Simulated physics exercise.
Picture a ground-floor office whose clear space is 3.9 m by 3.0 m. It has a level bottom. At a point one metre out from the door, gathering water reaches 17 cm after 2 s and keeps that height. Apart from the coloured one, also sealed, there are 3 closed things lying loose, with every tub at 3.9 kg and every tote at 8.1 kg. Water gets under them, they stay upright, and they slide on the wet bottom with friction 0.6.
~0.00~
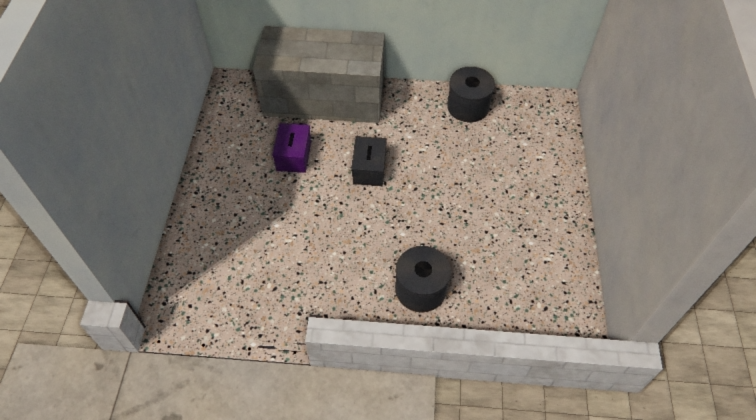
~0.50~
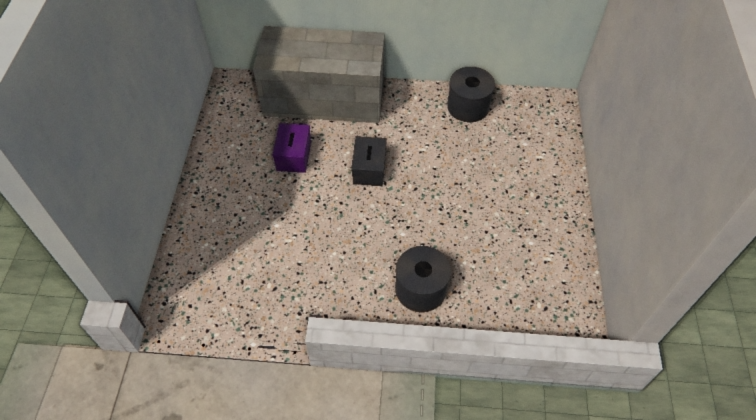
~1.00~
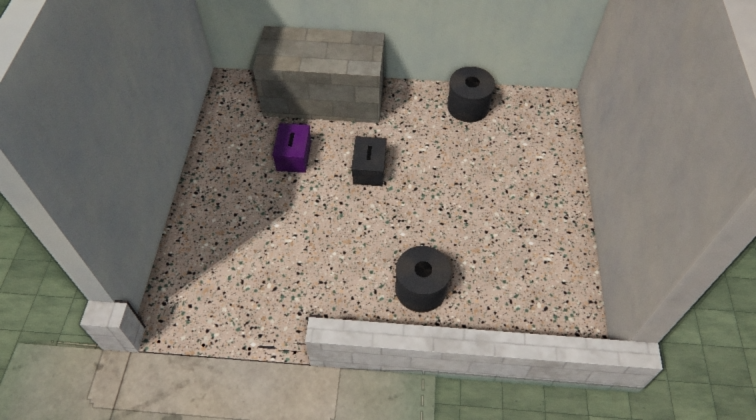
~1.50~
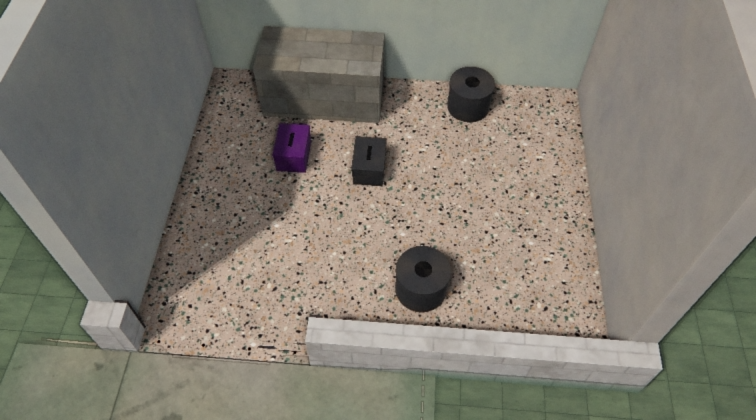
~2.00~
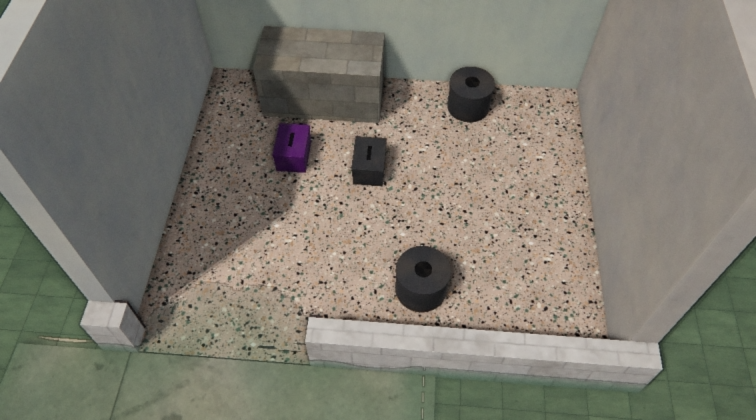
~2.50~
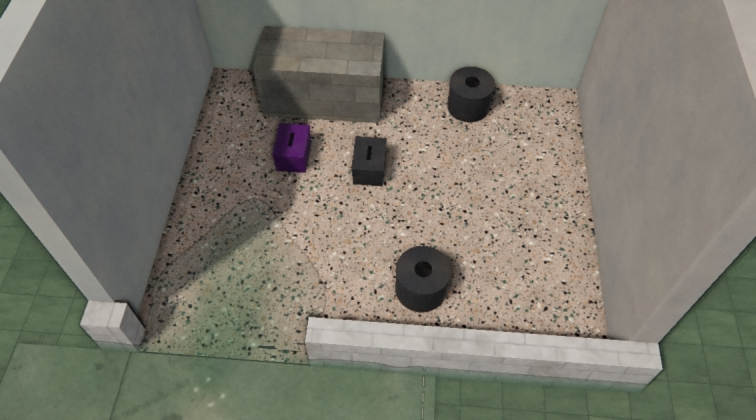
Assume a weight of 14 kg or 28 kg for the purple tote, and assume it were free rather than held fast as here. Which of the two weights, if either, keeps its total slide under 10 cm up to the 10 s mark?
Only the heavier one.
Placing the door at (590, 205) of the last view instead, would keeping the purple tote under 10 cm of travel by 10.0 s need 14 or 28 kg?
Okay, so only the heavy mass does.
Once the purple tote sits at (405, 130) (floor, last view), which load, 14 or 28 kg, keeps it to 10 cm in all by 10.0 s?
Well, any option works.
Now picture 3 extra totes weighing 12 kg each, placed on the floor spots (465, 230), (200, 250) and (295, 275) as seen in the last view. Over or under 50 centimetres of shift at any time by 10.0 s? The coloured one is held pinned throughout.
Order as asked: Stays within / goes beyond / goes beyond.
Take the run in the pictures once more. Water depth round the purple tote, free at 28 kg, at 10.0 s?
Depth: Approx. 12 cm.
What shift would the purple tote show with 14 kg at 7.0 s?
About 50 cm.
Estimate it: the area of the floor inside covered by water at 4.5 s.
Wet area: Approx. 7.0 m2.
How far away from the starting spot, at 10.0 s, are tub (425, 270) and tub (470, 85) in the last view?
Respectively 10 and 200 centimetres.
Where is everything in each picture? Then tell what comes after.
In the first frame, the purple tote at (291, 140) rests on the ground; 0.0 m2 under water; 0 of 4 have shifted.
In the second frame, the purple tote at (291, 140) rests on the ground; water covers 0.0 m2; 0 of 4 have shifted.
In the third frame, the purple tote at (291, 140), on the bottom; 0.0 m2 under water; 0 of 4 have shifted.
In the fourth frame, the purple tote at (291, 140), on the bottom; 0.0 m2 under water; 0 of 4 have shifted.
In the fifth frame, the purple tote at (291, 140) rests on the ground; 0.5 m2 under water; 0 of 4 have shifted.
In the sixth frame, the purple tote at (291, 140) rests on the ground; 1.3 m2 under water; 0 of 4 have shifted.
After 3.5 s the purple tote would be 0 cm from its start with 14 kg and 0 cm from its start with 28 kg; 5 cm of water round it then.
After 4.5 s the purple tote would be 0 cm from its start with 14 kg and 0 cm from its start with 28 kg; 6 cm of water round it then.
After 7.0 s the purple tote would be 48 cm from its start with 14 kg and 0 cm from its start with 28 kg; 12 cm of water round it then.
After 10.0 s the purple tote would be 160 cm from its start with 14 kg and 0 cm from its start with 28 kg; 12 cm of water round it then.
